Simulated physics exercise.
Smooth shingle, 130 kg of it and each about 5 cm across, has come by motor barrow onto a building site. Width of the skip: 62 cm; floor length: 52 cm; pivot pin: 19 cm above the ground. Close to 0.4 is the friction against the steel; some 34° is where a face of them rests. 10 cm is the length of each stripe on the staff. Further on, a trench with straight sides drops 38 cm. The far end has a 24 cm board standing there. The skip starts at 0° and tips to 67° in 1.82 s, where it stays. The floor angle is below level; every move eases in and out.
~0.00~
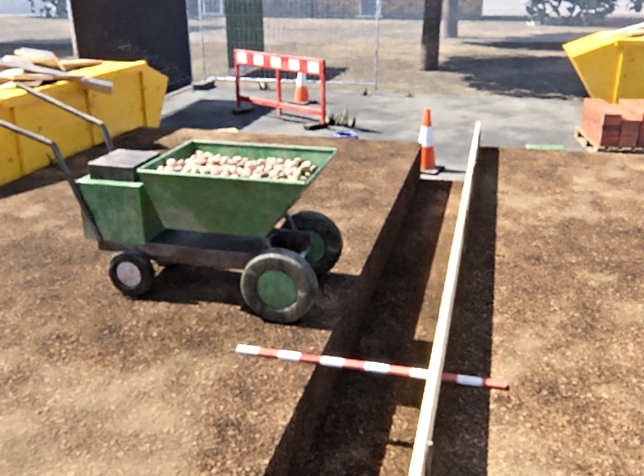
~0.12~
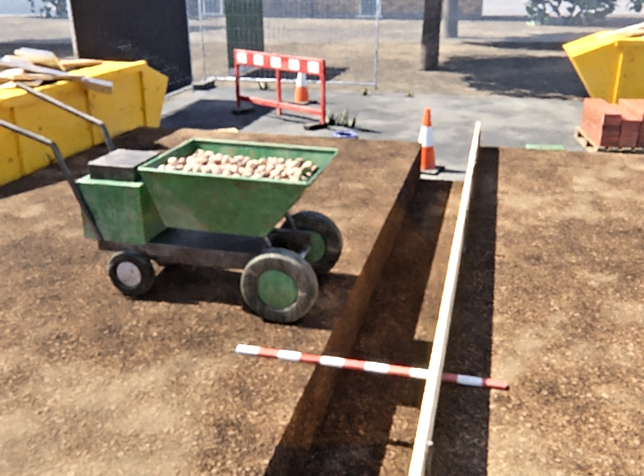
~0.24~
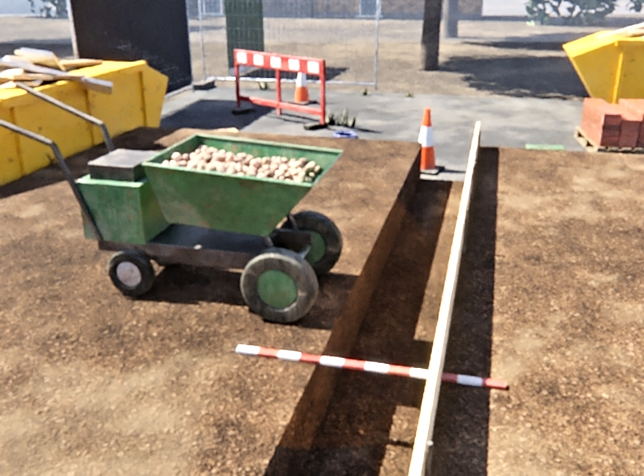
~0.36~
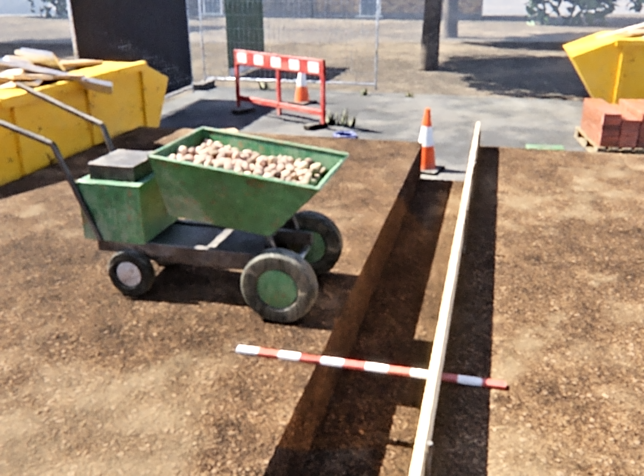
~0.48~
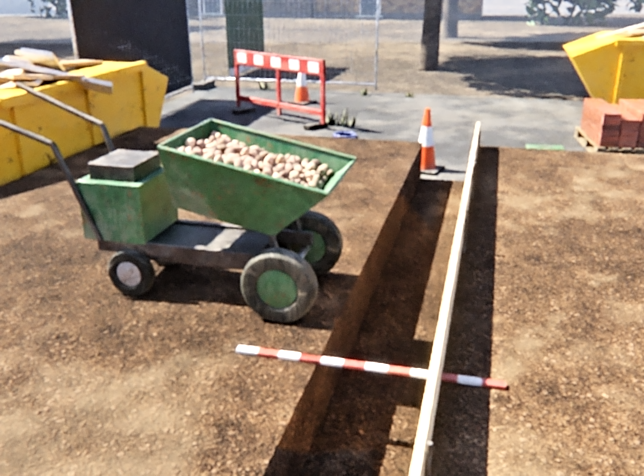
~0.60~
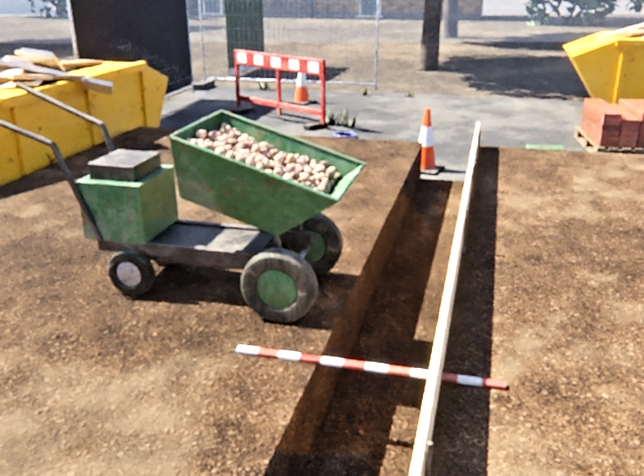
A green motor barrow loaded with smooth, pale stones stood beside a straight-sided trench, and its skip slowly tilted toward the right, the back end rising while the stones stayed heaped inside.
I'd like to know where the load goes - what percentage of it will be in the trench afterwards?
I would put it at about 94 per cent.
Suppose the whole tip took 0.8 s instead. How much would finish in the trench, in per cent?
Roughly 80 per cent.
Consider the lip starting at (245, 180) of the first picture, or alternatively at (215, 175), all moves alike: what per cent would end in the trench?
Around 100% for the first place and 95% for the second.
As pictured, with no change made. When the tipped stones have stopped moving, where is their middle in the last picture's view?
Somewhere near pixel (409, 362).
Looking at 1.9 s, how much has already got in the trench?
Around 45 per cent of it, at that instant.
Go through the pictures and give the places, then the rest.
Lip at (305, 184), floor tilted 0°, highest stones at (236, 165), in the first frame.
Lip at (307, 185), floor tilted 1°, highest stones at (229, 163); the stones move at 0.1 m/s on average, in the second frame.
Lip at (312, 186), floor tilted 3°, highest stones at (221, 159); the stones move at 0.2 m/s on average, in the third frame.
Lip at (319, 190), floor tilted 7°, highest stones at (212, 151); the stones move at 0.3 m/s on average, in the fourth frame.
The skip is at 12°, its lip at (328, 194); the top of the load is at (218, 143); the stones move at 0.4 m/s on average, in the fifth frame.
The skip is at 17°, its lip at (338, 201); the top of the load is at (222, 134); the stones move at 0.5 m/s on average, in the sixth frame.
After 1.4 s the floor is at 56°; 99 % in the skip, 1 % in the trench; the foremost stones are at (407, 259).
After 1.9 s the floor is at 67°; 48 % in the skip, 47 % in the trench, 5 % past the trench; the foremost stones are at (499, 298).
After 2.3 s the floor is at 67°; 23 % in the skip, 71 % in the trench, 6 % past the trench; the foremost stones are at (561, 320).
After 4.2 s the floor is at 67°; 0 % in the skip, 94 % in the trench, 6 % past the trench; the foremost stones are at (603, 325).
